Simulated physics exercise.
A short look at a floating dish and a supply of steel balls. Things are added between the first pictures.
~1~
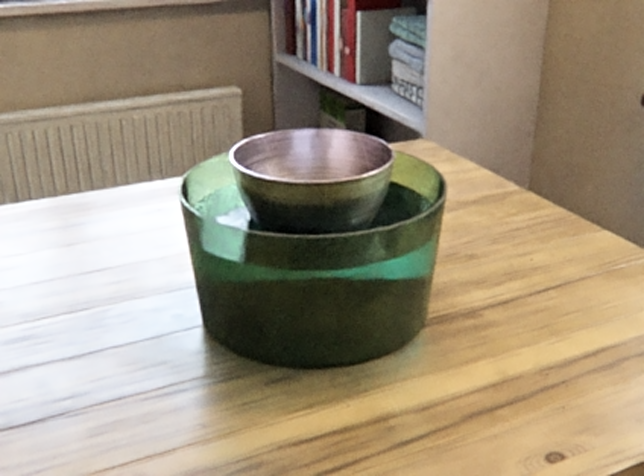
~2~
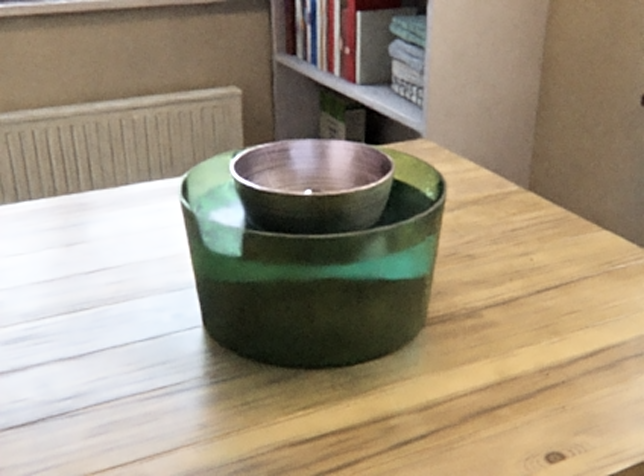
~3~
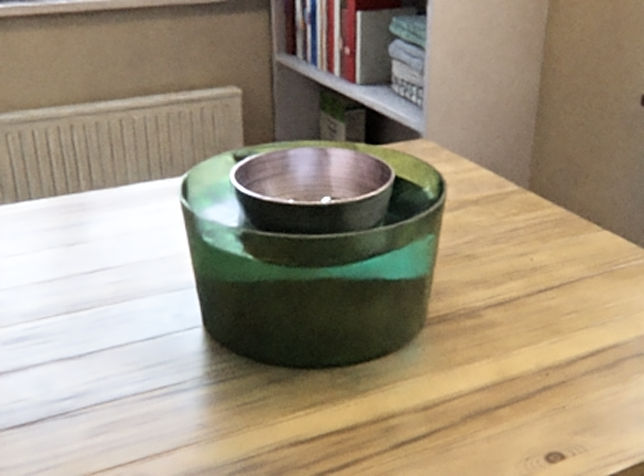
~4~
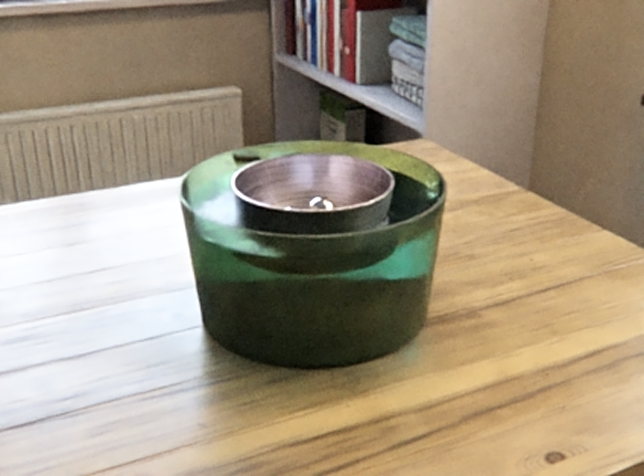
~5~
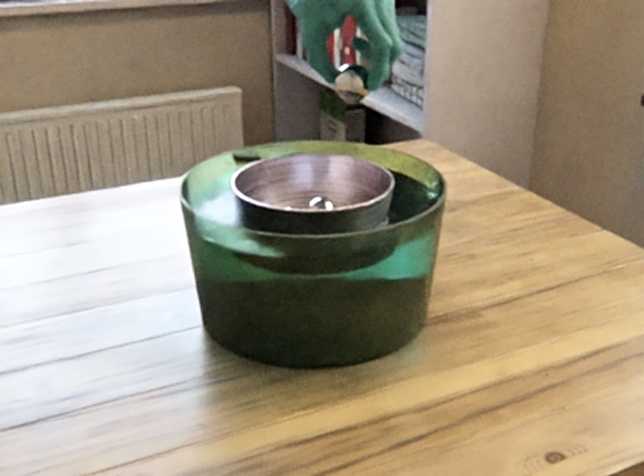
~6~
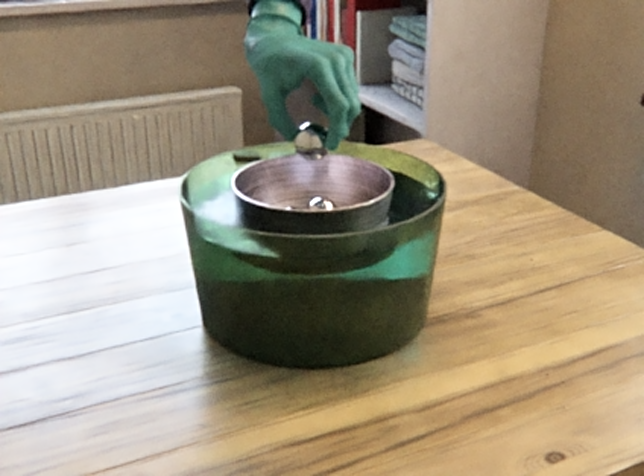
A green-gloved hand comes in late from the top, behind a large translucent green tub of water on a pale wooden table, seen from slightly above by a still camera, with a white radiator at left and shelves of books and folded cloths behind. A copper-coloured dish with a dark outside floats in the tub, sinking lower as shiny steel balls collect inside. The hand then lowers another ball to just above the dish's far rim.
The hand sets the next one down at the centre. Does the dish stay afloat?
With one more the dish keeps floating.
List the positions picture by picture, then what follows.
In the first picture, dish (313, 154) empty; most of its side above the surface.
In the second picture, dish (313, 166) with one aboard; about two thirds of its side above the surface.
In the third picture, dish (313, 174) with two aboard; about half of its side above the surface.
In the fourth picture, dish (313, 181) with three aboard; about a third of its side above the surface.
In the fifth picture, dish (313, 181) with three aboard; about a third of its side above the surface; the next steel ball in the hand at (353, 83).
In the sixth picture, dish (313, 181) with three aboard; about a third of its side above the surface; the next steel ball in the hand at (312, 142).
Next, the steel ball is in and the dish dips.
After that, it steadies; about a fifth of its side above the surface.
Finally, the dish floats; about a fifth of its side above the surface.
